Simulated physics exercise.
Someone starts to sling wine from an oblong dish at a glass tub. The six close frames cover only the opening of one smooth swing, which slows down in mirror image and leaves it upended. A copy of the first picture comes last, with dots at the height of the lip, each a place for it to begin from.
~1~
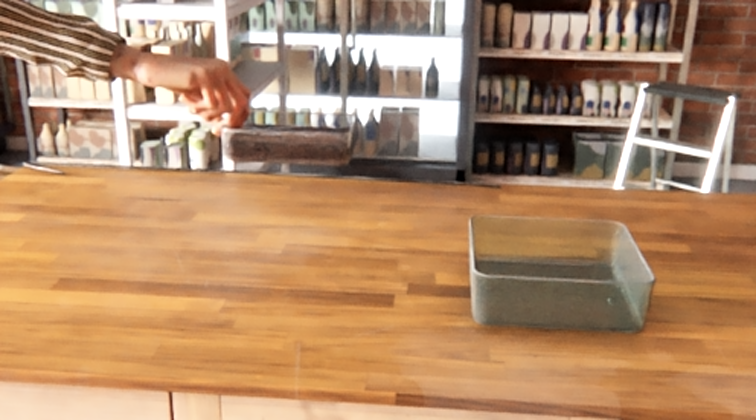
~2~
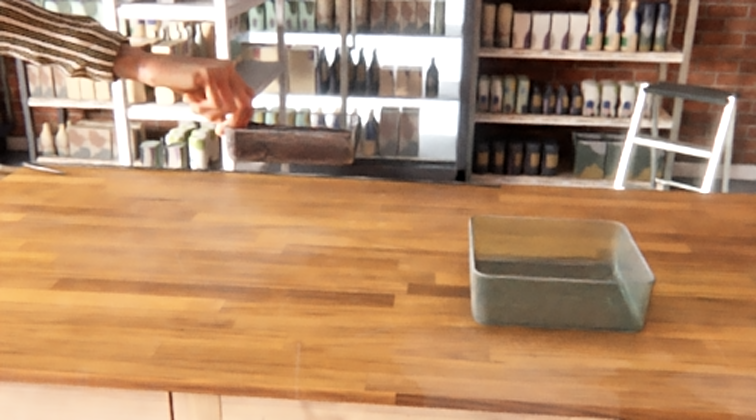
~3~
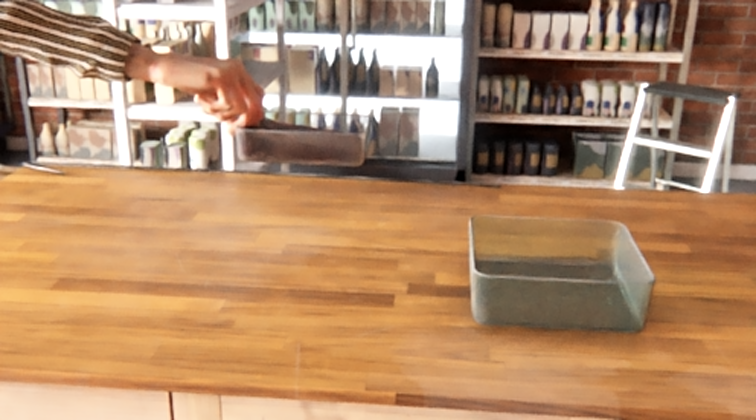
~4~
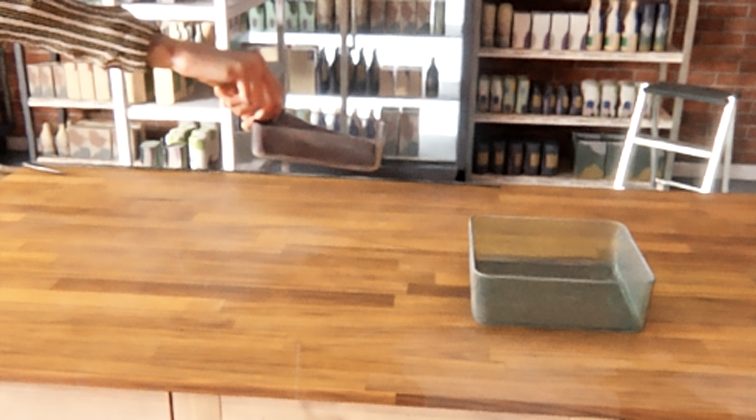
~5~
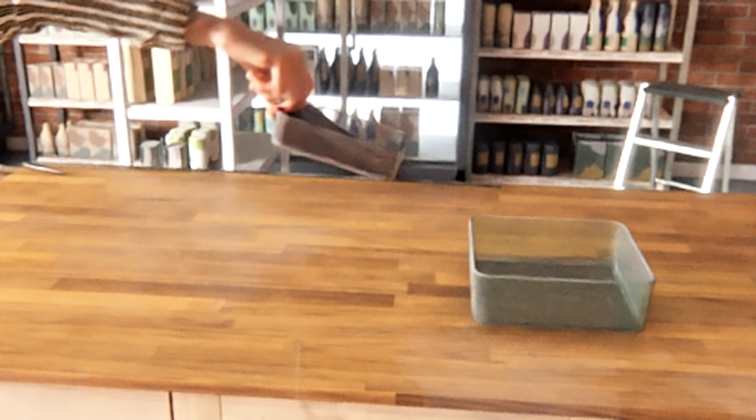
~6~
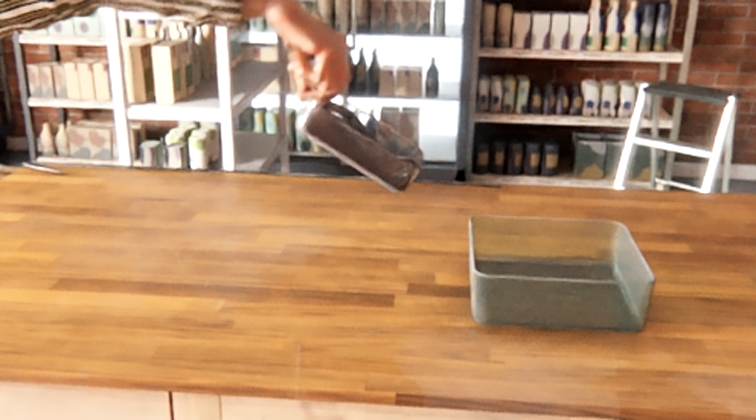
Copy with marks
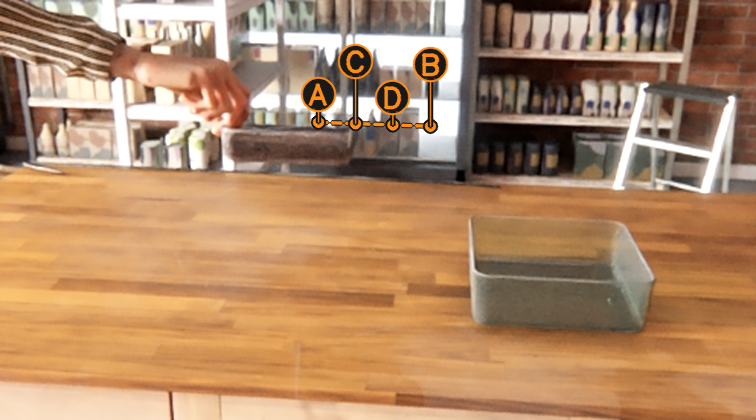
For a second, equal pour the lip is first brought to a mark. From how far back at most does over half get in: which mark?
The answer is spot A.
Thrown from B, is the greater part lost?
No, that is safe.
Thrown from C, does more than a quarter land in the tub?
Yes.
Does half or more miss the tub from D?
No.
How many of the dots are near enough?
All of them.
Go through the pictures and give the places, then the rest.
Upright, lip at (353, 123); tub from (472, 320) to (644, 330); nothing has left yet.
Upright, lip at (356, 123); nothing has left yet.
Upright, lip at (367, 124); nothing has left yet.
Tipped about 5°, lip at (384, 130); nothing has left yet.
Tipped about 17°, lip at (404, 143); nothing has left yet.
Tipped about 32°, lip at (421, 160); nothing has left yet.
On the marked copy, A at (318, 122); B at (430, 126); C at (355, 123); D at (392, 125).
With A, about 69 % lands in the tub, 22 % falls short and 9 % goes beside or beyond.
With B, about 87 % lands in the tub, 2 % falls short and 11 % goes beside or beyond.
With C, about 70 % lands in the tub, 17 % falls short and 13 % goes beside or beyond.
With D, about 82 % lands in the tub, 7 % falls short and 11 % goes beside or beyond.
